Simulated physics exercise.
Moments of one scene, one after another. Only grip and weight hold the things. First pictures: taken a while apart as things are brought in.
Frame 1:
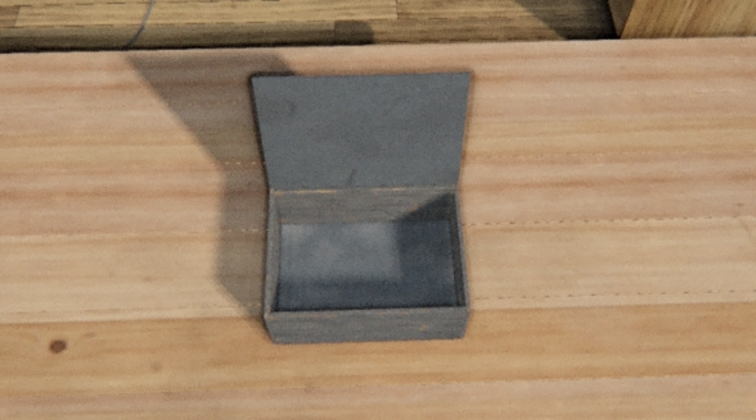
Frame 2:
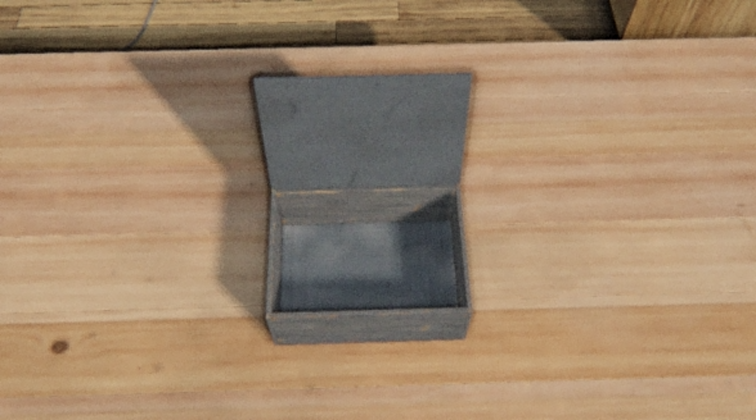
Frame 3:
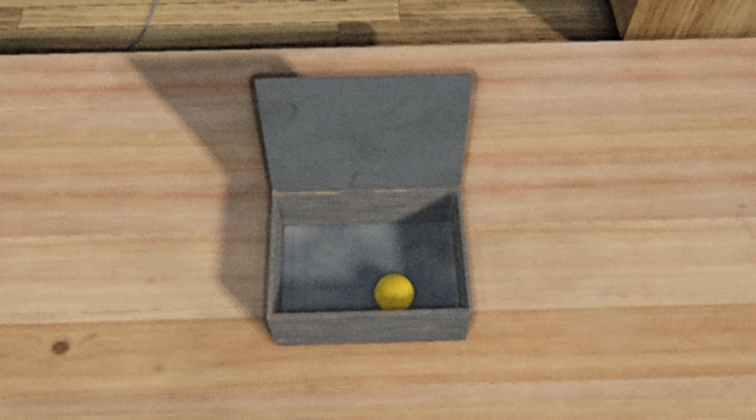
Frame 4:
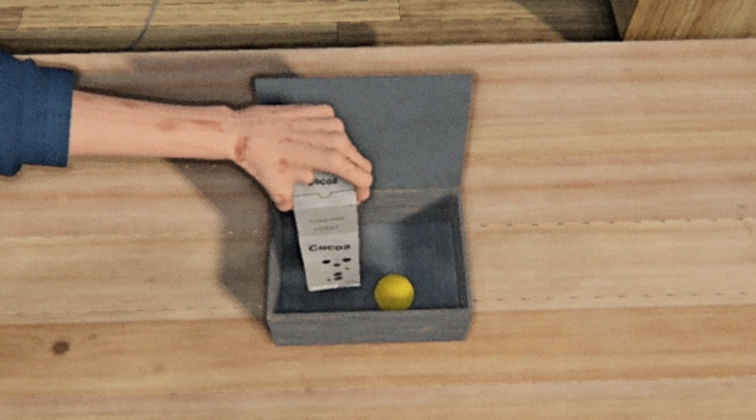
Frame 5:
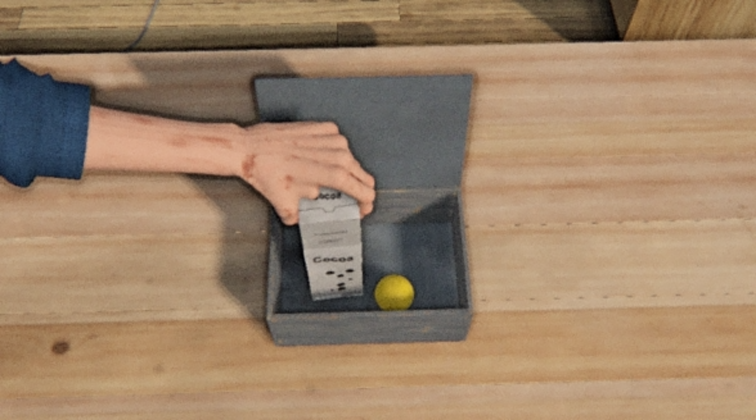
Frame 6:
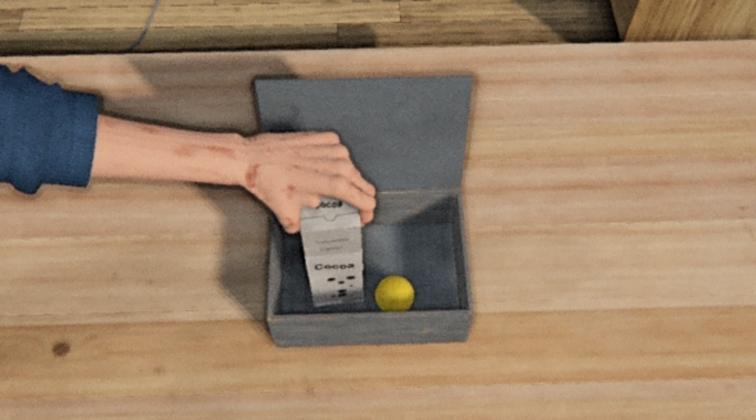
A yellow ball appears in the open gray box, then a hand lowers a white carton inside.
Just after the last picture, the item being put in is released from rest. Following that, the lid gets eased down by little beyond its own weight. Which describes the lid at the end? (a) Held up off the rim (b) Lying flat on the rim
a, held up off the rim.
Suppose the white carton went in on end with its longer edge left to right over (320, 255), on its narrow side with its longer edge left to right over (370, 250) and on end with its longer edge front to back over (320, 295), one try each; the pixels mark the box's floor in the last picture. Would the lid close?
Try one: The lid remains open; try two: It comes all the way down; try three: It remains open.
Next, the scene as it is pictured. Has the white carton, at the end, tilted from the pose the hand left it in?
Looking at the last picture, it sits at an angle.
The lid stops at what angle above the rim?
Some 18 degrees above the rim, more or less.
Then, 1.30 s later than the last frame, lid 82° above the rim.
Then, 1.90 s later than the last frame, lid 53° above the rim; white carton tilted by 5° near (334, 258).
Then, 2.30 s later than the last frame, lid 23° above the rim; white carton tilted by 37° near (339, 293).
Then, 2.80 s later than the last frame, lid 18° above the rim; white carton tilted by 60° near (341, 266).
When it is over, lid 18° above the rim; lying over in the box, white carton; yellow lemon as before. End places, in pixels of the last picture, white carton near (341, 266).
